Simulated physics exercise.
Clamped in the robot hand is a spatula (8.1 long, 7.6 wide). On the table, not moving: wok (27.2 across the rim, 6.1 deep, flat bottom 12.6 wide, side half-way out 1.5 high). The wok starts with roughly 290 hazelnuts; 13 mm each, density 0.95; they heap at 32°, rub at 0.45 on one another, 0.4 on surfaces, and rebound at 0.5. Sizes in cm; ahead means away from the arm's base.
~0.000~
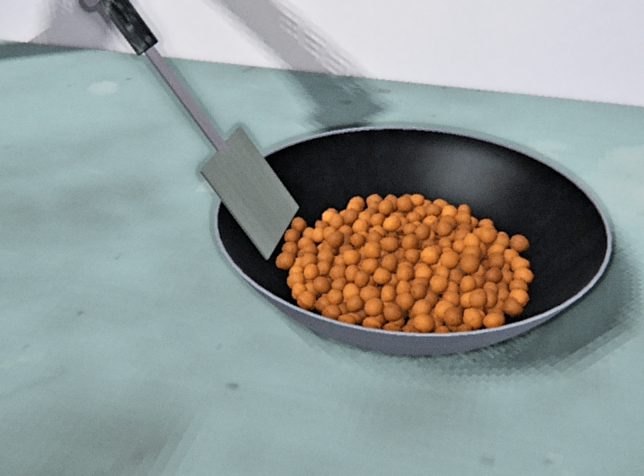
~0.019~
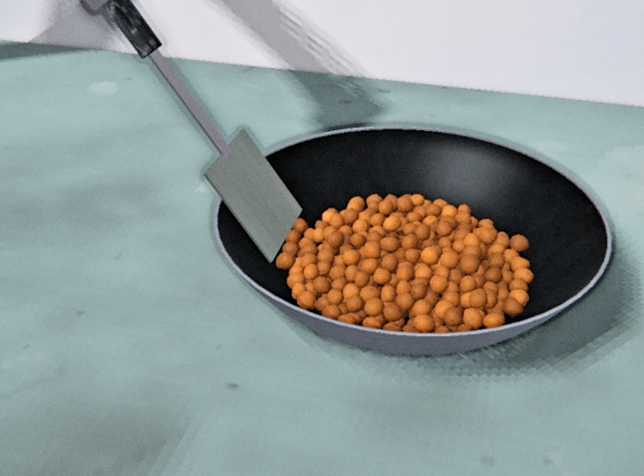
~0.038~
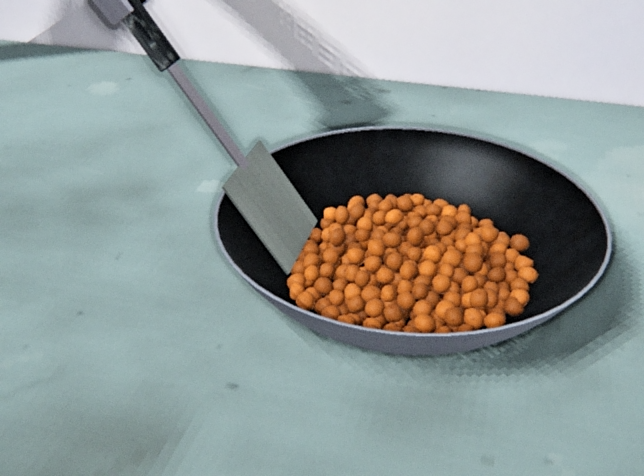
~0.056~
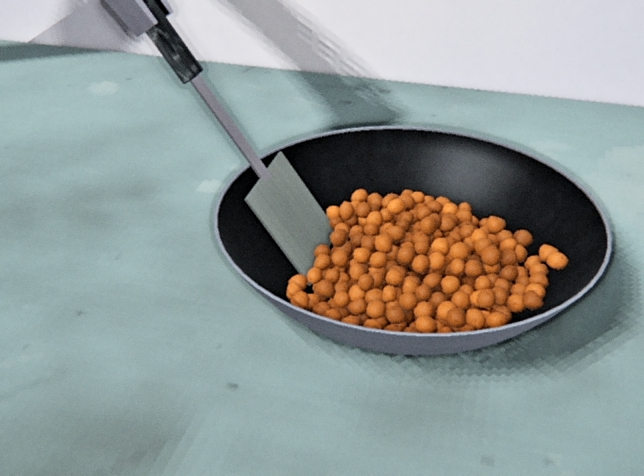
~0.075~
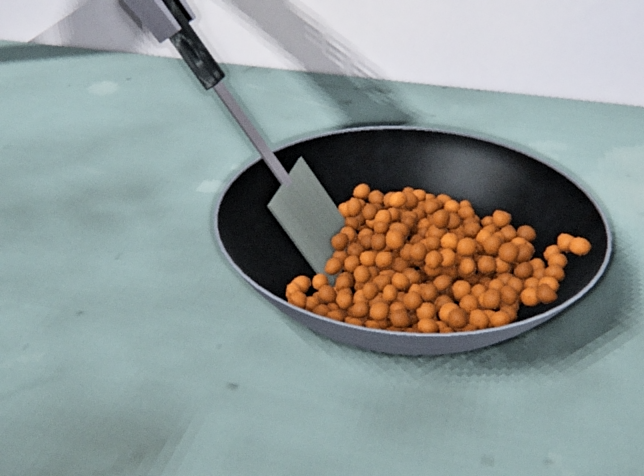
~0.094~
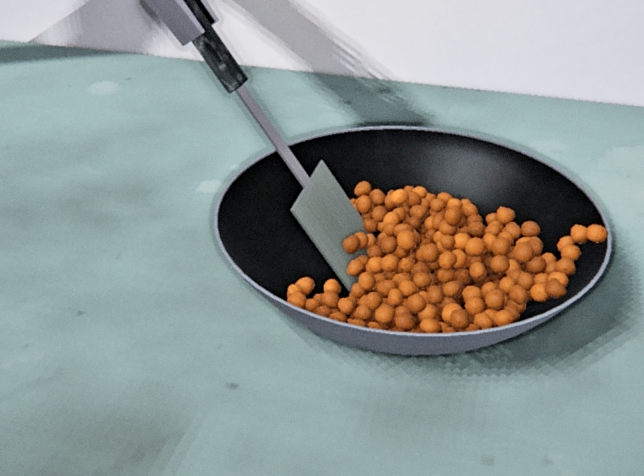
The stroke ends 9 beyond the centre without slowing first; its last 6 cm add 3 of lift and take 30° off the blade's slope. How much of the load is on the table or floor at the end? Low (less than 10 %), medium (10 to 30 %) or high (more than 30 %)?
On the table or floor the share is medium, 10 to 30 %.
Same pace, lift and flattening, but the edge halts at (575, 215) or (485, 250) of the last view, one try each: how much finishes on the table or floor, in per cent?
About 35 and 0 per cent.
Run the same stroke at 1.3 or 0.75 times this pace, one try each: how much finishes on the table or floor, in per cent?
Some 30 and 15 per cent.
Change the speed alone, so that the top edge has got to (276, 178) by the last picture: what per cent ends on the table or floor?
Some 10 per cent.
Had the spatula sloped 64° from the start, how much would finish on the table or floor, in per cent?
Then about 25 per cent.
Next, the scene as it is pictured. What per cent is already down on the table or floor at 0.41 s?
About 5 per cent.
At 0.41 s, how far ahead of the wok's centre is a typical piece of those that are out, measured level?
Some 16 cm.
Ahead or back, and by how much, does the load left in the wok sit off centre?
About 3.5 cm ahead.
After 0.14 s, sloping 55°, highest piece 8 above the table; 292 in the wok, 1 on the blade or in flight.
After 0.19 s, sloping 44°, highest piece 8 above the table; 292 in the wok, 1 on the blade or in flight.
After 0.41 s, sloping 25°, highest piece 13 above the table; 239 in the wok, 21 on the table or floor, 33 on the blade or in flight.
After 1.46 s, sloping 25°, highest piece 5 above the table; 240 in the wok, 53 on the table or floor.
At rest, 240 in the wok, 53 on the table or floor. That is 18 % on the table or floor.
